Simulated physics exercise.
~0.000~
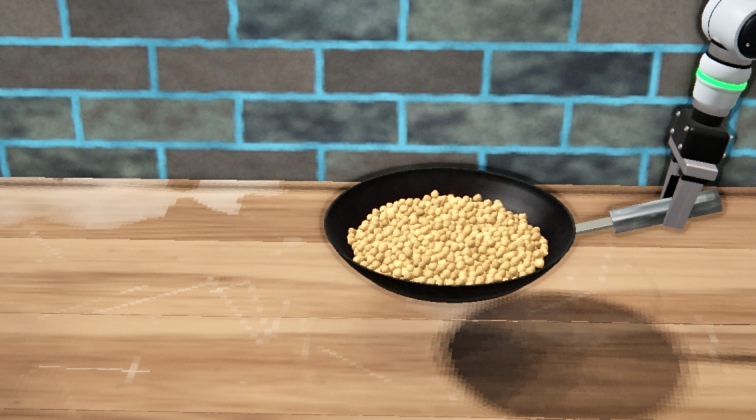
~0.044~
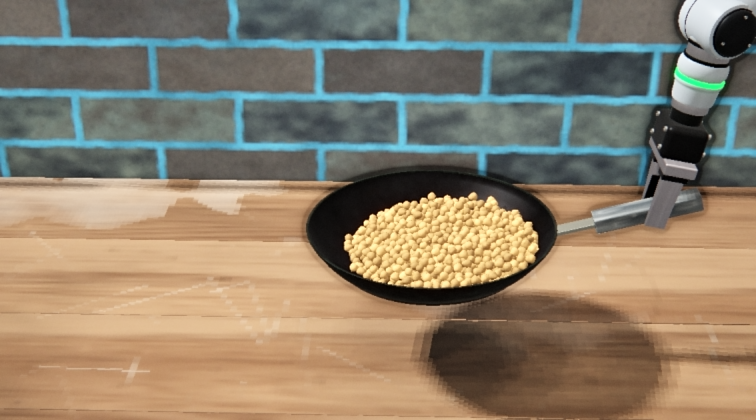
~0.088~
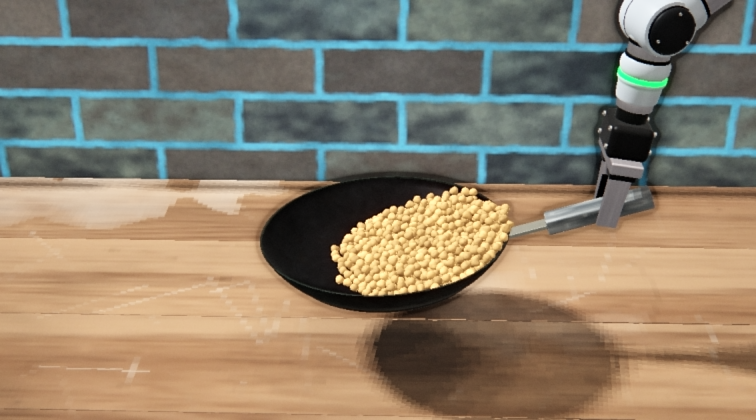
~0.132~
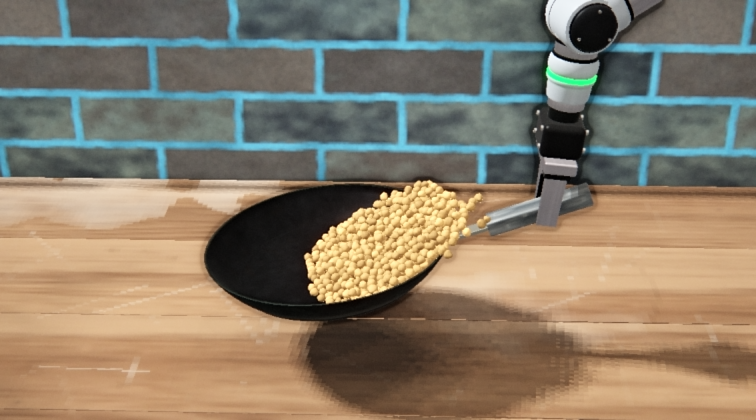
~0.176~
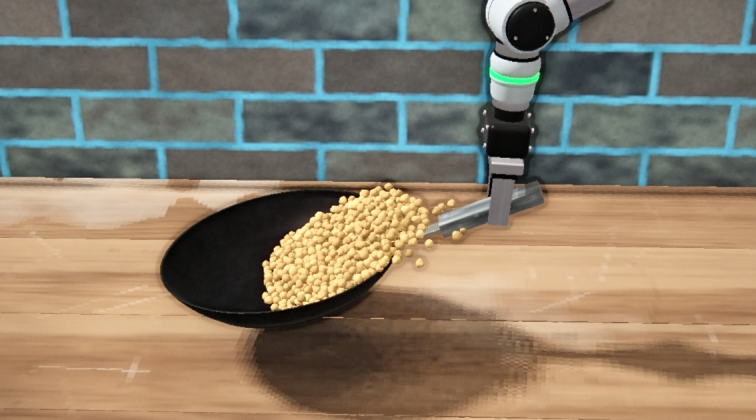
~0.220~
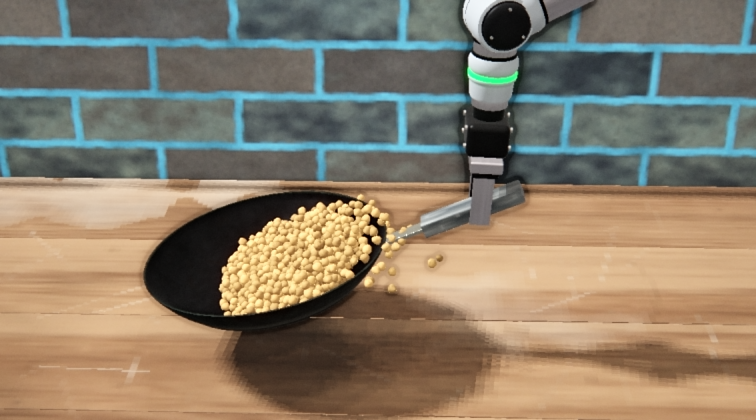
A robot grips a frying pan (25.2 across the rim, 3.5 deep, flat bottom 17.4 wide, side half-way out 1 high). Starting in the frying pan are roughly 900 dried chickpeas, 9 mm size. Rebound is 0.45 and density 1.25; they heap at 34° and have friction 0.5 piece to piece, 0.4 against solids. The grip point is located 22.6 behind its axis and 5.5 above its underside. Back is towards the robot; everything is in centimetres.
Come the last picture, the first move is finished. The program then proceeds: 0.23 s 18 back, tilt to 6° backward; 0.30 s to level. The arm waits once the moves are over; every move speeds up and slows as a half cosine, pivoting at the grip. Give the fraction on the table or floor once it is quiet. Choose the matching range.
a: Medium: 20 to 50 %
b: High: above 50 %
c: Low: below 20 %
Answer: A.
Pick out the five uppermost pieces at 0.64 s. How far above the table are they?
I'd put it near 17 cm.
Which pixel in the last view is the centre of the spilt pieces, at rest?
(283, 343) or thereabouts.
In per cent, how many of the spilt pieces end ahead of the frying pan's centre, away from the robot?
Roughly 90 %.
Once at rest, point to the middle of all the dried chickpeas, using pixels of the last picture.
(462, 247).
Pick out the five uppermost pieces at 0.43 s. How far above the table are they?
Around 28 cm above the table.
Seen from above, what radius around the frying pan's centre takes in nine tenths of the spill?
Some 35 cm.
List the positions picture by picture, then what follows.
Frying pan middle at (449, 238), level; upper third of the load around (449, 236), from x 350 to 545, top at y 195; 900 in the frying pan, in the first picture.
Frying pan middle at (431, 241), level; upper third of the load around (459, 237), from x 350 to 535, top at y 195, in the second picture.
Frying pan middle at (385, 248), tilted 3° forward; upper third of the load around (465, 235), from x 335 to 510, top at y 190, in the third picture.
Frying pan middle at (330, 256), tilted 6° forward; upper third of the load around (427, 225), from x 310 to 485, top at y 185; 861 in the frying pan, 39 in flight or on a rim, in the fourth picture.
Frying pan middle at (286, 262), tilted 8° forward; upper third of the load around (379, 229), from x 265 to 465, top at y 185; 846 in the frying pan, 54 in flight or on a rim, in the fifth picture.
Frying pan middle at (269, 265), tilted 9° forward; upper third of the load around (334, 242), from x 225 to 440, top at y 200; 870 in the frying pan, 30 in flight or on a rim, in the sixth picture.
After 0.43 s, tilted 6° backward, highest piece 29 above the table; 547 in the frying pan, 28 on the table or floor, 325 in flight or on a rim.
After 0.64 s, tilted 2° backward, highest piece 18 above the table; 644 in the frying pan, 159 on the table or floor, 97 in flight or on a rim.
After 0.95 s, level, highest piece 16 above the table; 634 in the frying pan, 260 on the table or floor, 6 in flight or on a rim.
After 2.00 s, level, highest piece 16 above the table; 634 in the frying pan, 266 on the table or floor.
At rest, 634 in the frying pan, 266 on the table or floor. That is 30 % on the table or floor.
